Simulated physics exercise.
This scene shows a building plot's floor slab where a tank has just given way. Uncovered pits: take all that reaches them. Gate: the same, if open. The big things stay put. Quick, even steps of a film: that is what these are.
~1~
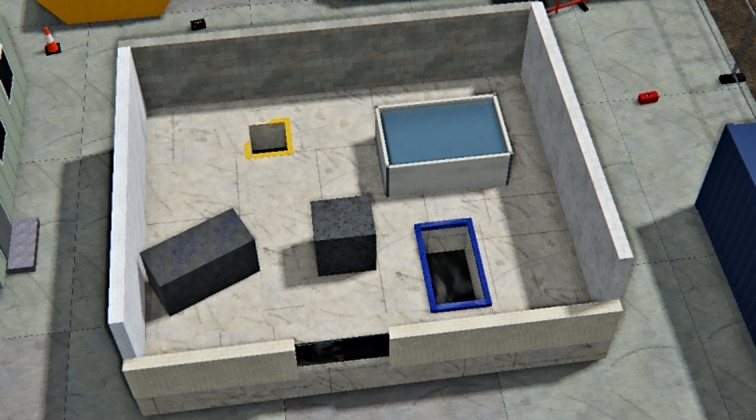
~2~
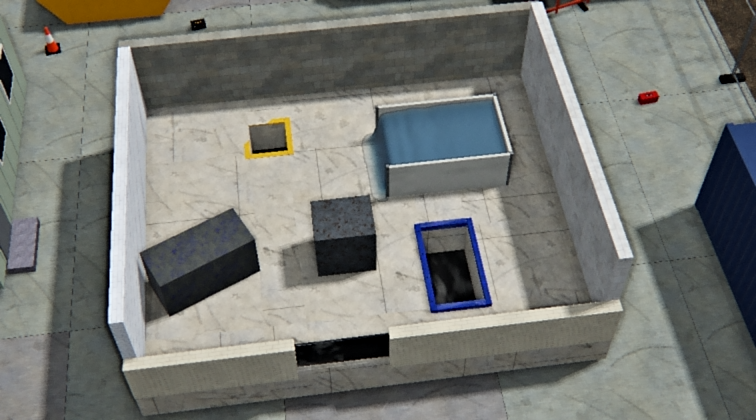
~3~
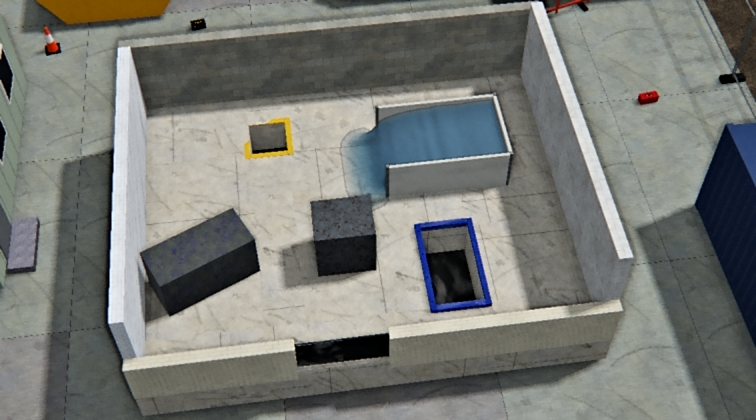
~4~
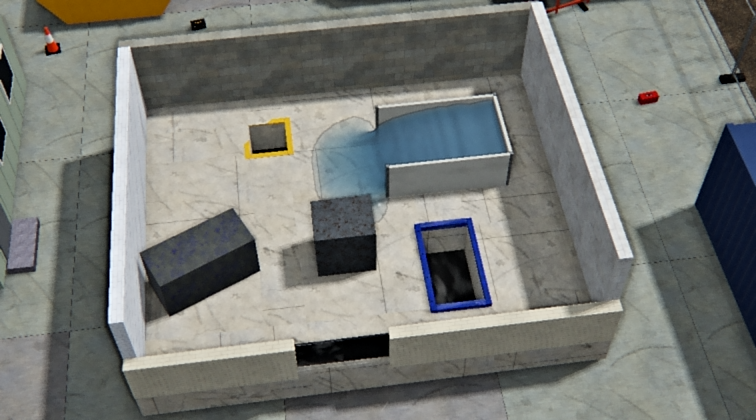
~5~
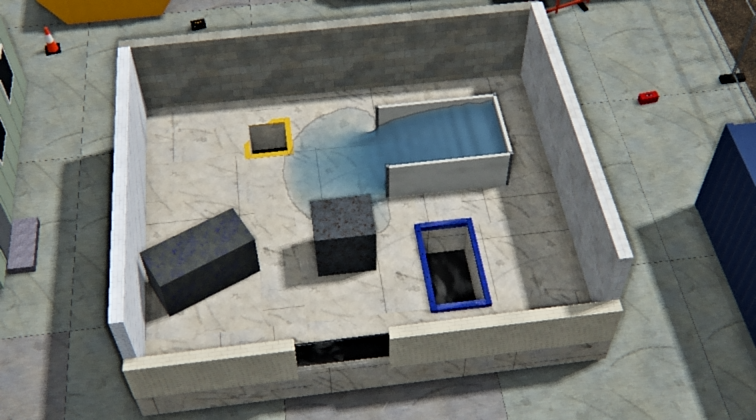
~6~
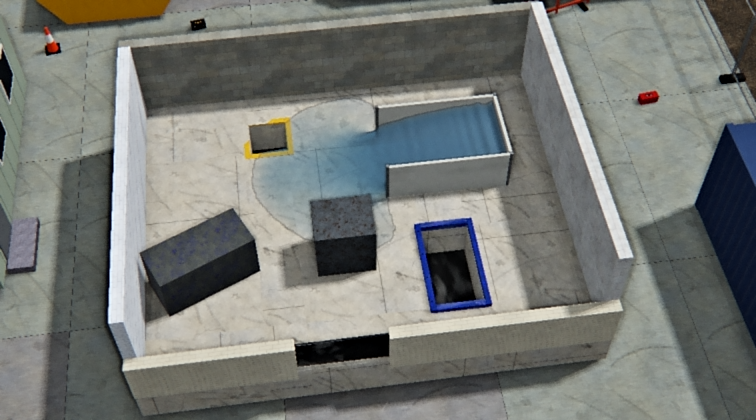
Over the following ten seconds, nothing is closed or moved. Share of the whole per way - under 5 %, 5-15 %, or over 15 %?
I expect the gate to account for a fraction below five per cent. I expect the blue pit to account for a fraction below five per cent. I expect the yellow pit to account for upward of fifteen per cent.
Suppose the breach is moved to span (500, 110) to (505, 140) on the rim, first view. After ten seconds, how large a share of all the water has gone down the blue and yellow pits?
Result - blue: 2 %; yellow: 10 %.
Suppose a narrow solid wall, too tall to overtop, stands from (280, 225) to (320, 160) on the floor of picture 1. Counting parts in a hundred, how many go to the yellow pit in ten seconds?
Yellow: 20 %.
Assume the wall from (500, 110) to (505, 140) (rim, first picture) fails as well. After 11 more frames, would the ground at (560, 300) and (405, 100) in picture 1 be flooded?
In order: Swamped and swamped.
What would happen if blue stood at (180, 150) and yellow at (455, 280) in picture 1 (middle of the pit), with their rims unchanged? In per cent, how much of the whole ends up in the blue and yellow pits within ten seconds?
Blue share 30%, yellow share 2%.
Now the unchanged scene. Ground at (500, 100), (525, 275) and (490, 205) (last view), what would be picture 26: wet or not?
Taking them in the order given: Spared, then spared, then spared.
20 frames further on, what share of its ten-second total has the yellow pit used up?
About 40 %.
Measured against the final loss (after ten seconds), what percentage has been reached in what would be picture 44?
Estimate: Some 70 %.
A moment on, water covers 35 % of the floor; the gate 0 %, the blue pit 0 %, the yellow pit 4 %.
Next, water covers 40 % of the floor; the gate 0 %, the blue pit 0 %, the yellow pit 9 %.
Then, water covers 55 % of the floor; the gate 0 %, the blue pit 0 %, the yellow pit 14 %.
Later, water covers 65 % of the floor; the gate 0 %, the blue pit 0 %, the yellow pit 23 %.
In the end, water covers 90 % of the floor; the gate 0 %, the blue pit 0 %, the yellow pit 34 %.
